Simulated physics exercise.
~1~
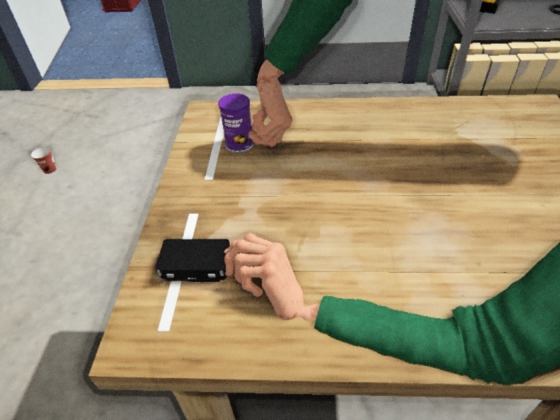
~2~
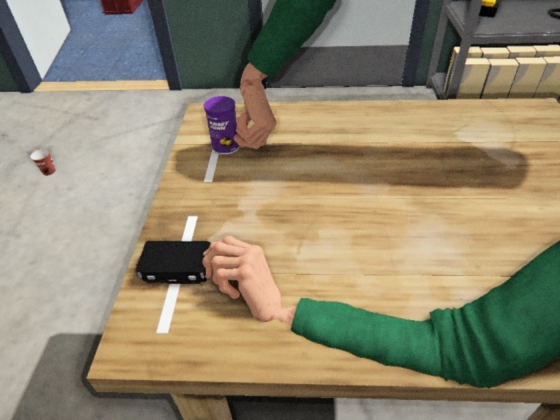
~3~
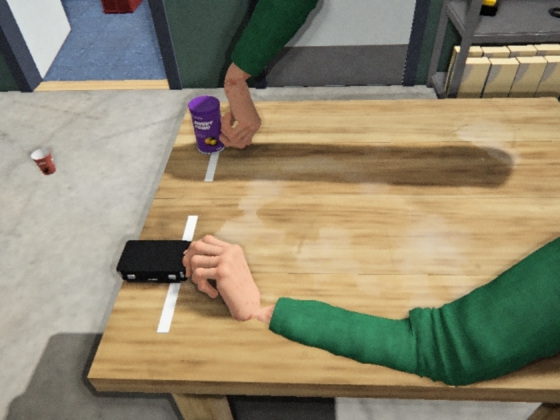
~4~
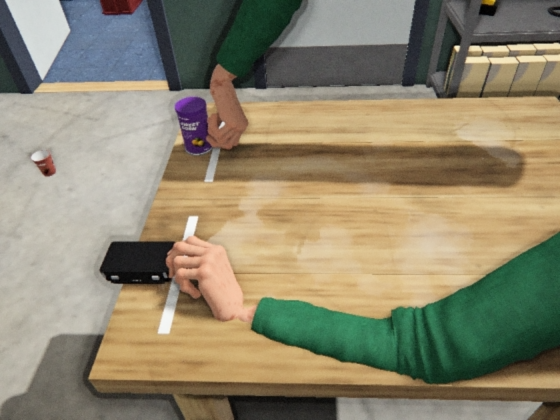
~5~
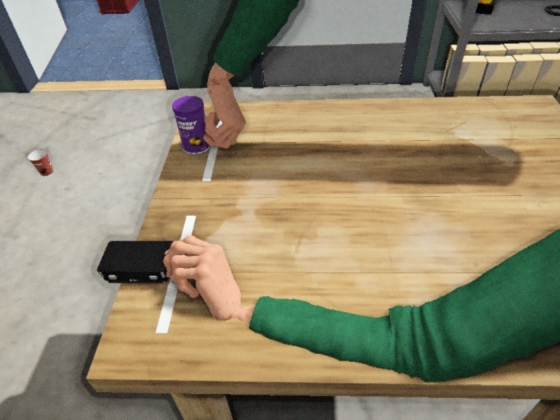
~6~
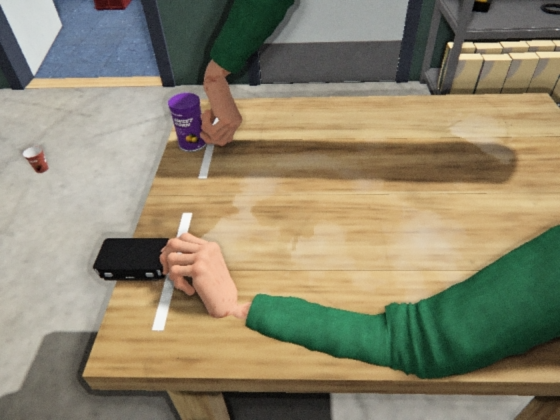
Two arms in green sleeves reach over a light wooden table, seen from above at a slight angle by a gently swaying camera, with a grey floor and a small red cup lying to the left. The farther hand holds an upright purple tin, while the nearer one rests against a black case, each beside a white tape strip near the table's left end. Both hands slide their objects left together, carrying them across the strips toward the edge. The pushing slows and stops with the fingers around the tape. The tin stays upright and the case rests at the edge, both still on the table.
